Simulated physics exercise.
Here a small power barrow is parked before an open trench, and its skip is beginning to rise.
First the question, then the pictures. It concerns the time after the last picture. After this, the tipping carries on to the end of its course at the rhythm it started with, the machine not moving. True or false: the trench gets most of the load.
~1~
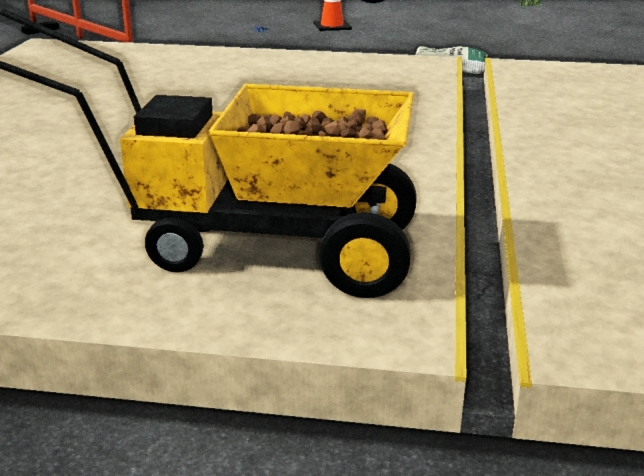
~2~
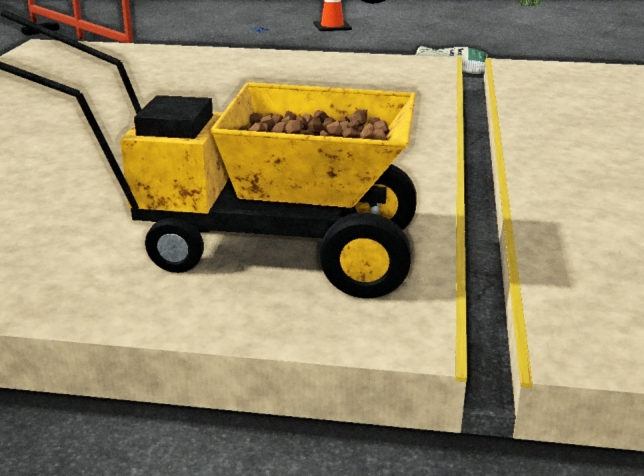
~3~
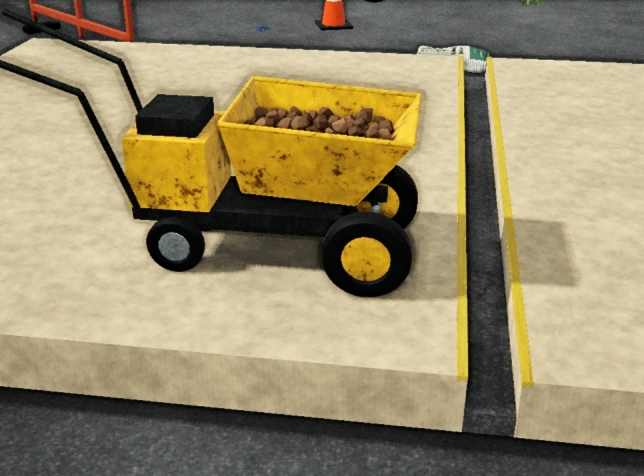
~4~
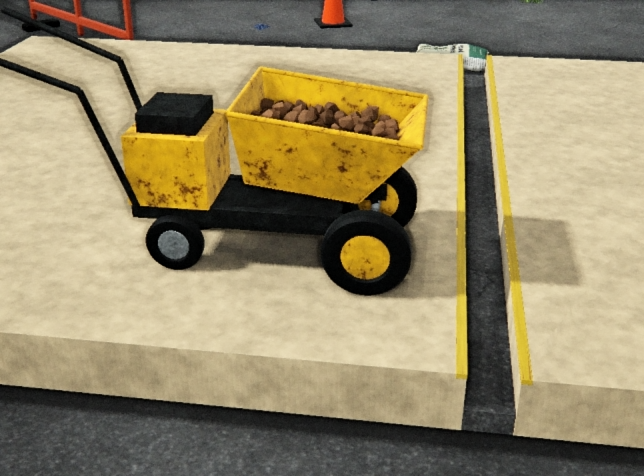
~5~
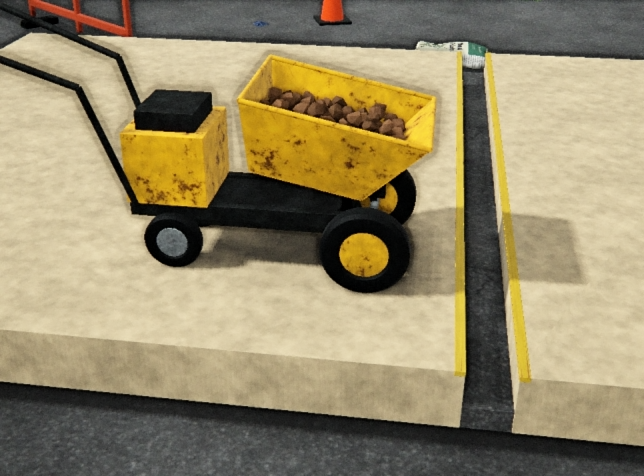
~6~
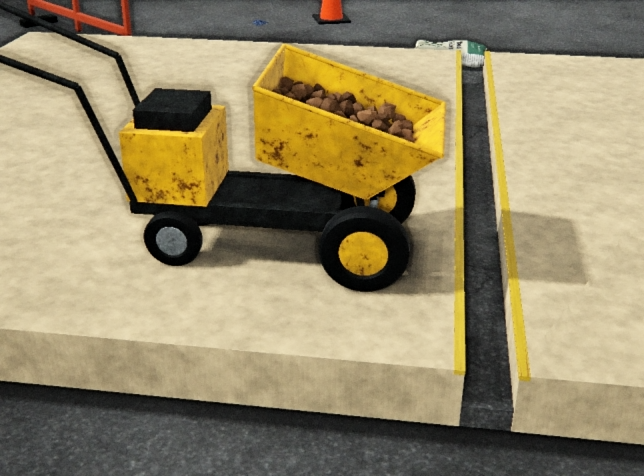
False.
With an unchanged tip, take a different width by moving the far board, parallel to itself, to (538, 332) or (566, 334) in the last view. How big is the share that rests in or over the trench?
Roughly 60 percent first and 90 percent second.
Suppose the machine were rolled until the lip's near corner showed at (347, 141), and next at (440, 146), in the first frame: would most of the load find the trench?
First: The bulk of it. Second: A minority of it.
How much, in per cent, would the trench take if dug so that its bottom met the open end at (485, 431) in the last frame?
I'd say roughly 30 in a hundred.
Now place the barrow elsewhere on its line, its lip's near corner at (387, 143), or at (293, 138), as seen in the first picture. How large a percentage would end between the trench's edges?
60 %, then 40 %.
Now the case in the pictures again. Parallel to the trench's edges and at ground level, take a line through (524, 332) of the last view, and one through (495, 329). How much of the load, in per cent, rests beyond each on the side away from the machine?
Around 60 per cent for the first, around 80 per cent for the second.
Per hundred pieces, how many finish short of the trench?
Around 0 %.
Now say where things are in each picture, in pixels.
Lip of the skip at (404, 144), level; top of the load at (314, 127), clay clods; first edge of the trench at (461, 332); far edge at (521, 337), the trench under half as wide as the skip, and about as deep as wide, in the first picture.
Lip of the skip at (406, 145), level; top of the load at (316, 127), in the second picture.
Lip of the skip at (413, 146), tipped barely; top of the load at (298, 125), in the third picture.
Lip of the skip at (421, 147), tipped a little; top of the load at (305, 119), in the fourth picture.
Lip of the skip at (430, 150), tipped a little; top of the load at (297, 118), in the fifth picture.
Lip of the skip at (441, 156), tipped clearly; top of the load at (308, 111); first edge of the trench at (460, 326); far edge at (520, 331), in the sixth picture.
Soon after the last picture, skip tipped steeply; all in the skip.
A little later, skip tipped right over; most in the skip; a stray few in or heaped over the trench; a small part beyond it; a stray few falling.
Later still, skip tipped right over; a small part in the skip; about a quarter in or heaped over the trench; about two thirds beyond it.
By the end, skip tipped right over; a stray few in the skip; about a third in or heaped over the trench; about two thirds beyond it.
